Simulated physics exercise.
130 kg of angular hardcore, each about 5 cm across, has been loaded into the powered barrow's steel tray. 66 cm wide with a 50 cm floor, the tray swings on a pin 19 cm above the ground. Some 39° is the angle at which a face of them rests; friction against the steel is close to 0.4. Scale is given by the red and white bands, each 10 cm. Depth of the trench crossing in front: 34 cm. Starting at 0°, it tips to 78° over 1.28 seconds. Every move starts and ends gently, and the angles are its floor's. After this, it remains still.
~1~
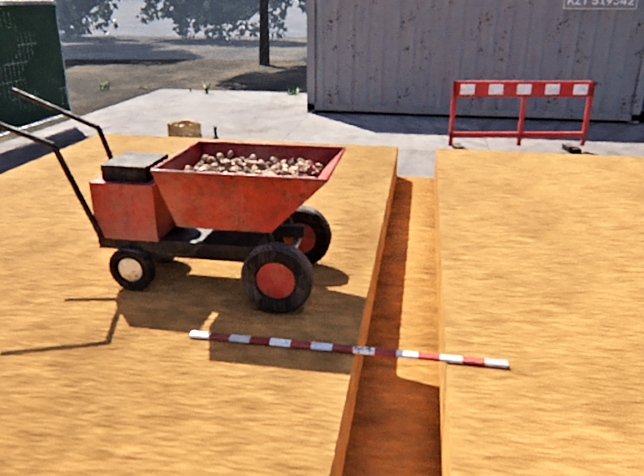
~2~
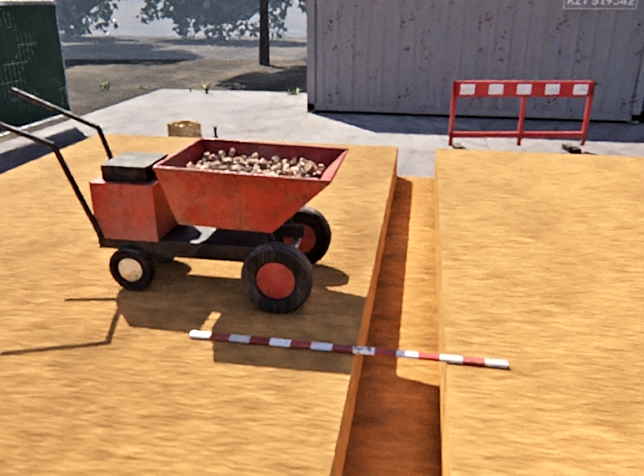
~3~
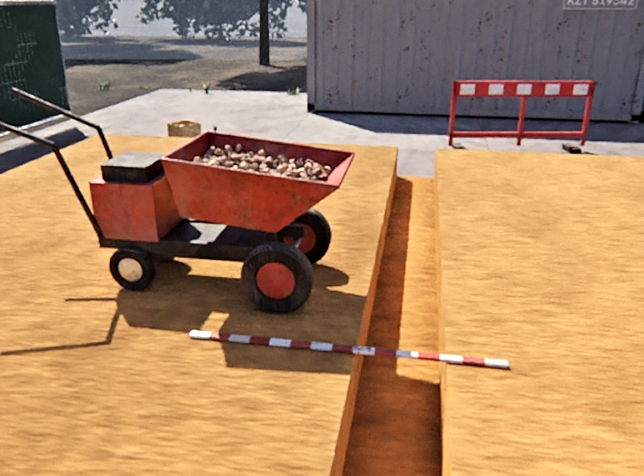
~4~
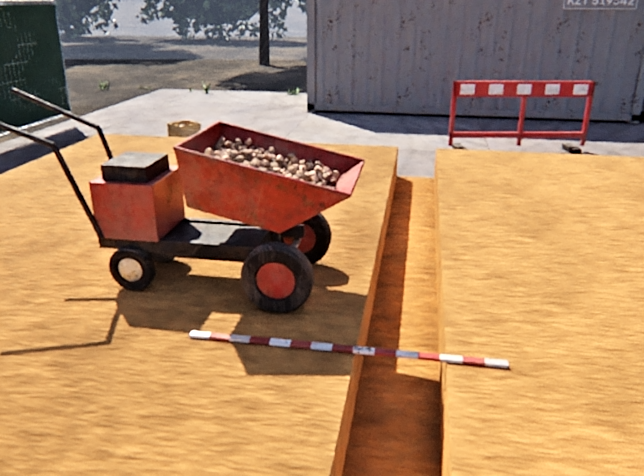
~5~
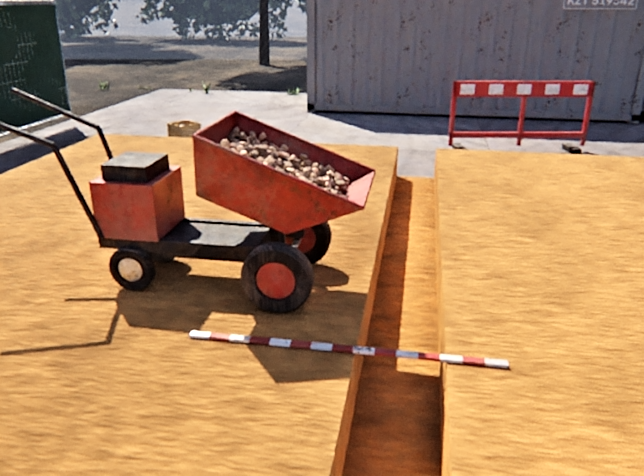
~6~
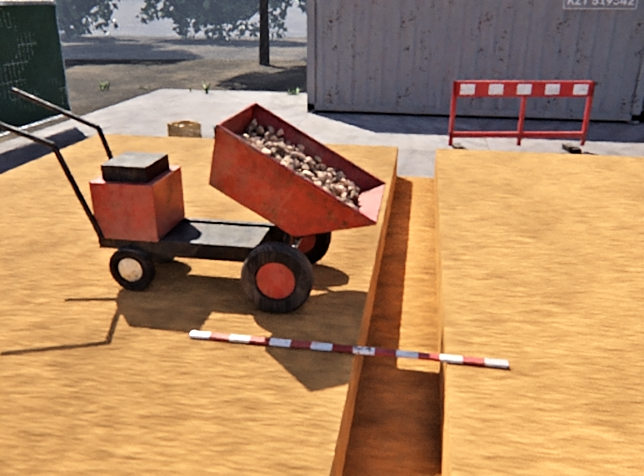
At first, a red barrow's tray full of small stones sits level beside a trench crossed by a red and white banded pole. The tray begins tilting slowly, its back end rising, then swings up more steeply toward the right while the barrow's wheels stay still and the stones remain inside.
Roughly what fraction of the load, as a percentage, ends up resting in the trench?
Roughly 97 per cent of the load.
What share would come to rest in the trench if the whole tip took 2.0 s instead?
100 %.
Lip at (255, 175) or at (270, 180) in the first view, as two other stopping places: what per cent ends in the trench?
Near 40 then near 55 percent.
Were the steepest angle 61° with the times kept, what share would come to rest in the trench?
Roughly 65% would end there.
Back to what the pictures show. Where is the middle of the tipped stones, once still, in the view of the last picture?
Their centre sits close to (412, 334).
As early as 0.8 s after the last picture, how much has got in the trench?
About 55 per cent by then.
Then, 0.4 s after the last picture the floor is at 66°, 100 % in the tray; the foremost stones are at (402, 268).
Then, 0.8 s after the last picture the floor is at 78°, 45 % in the tray, 54 % in the trench, 1 % past the trench; the foremost stones are at (465, 294).
Then, 1.2 s after the last picture the floor is at 78°, 8 % in the tray, 90 % in the trench, 3 % past the trench; the foremost stones are at (495, 295).
Then, 3.1 s after the last picture the floor is at 78°, 0 % in the tray, 97 % in the trench, 3 % past the trench; the foremost stones are at (497, 295).
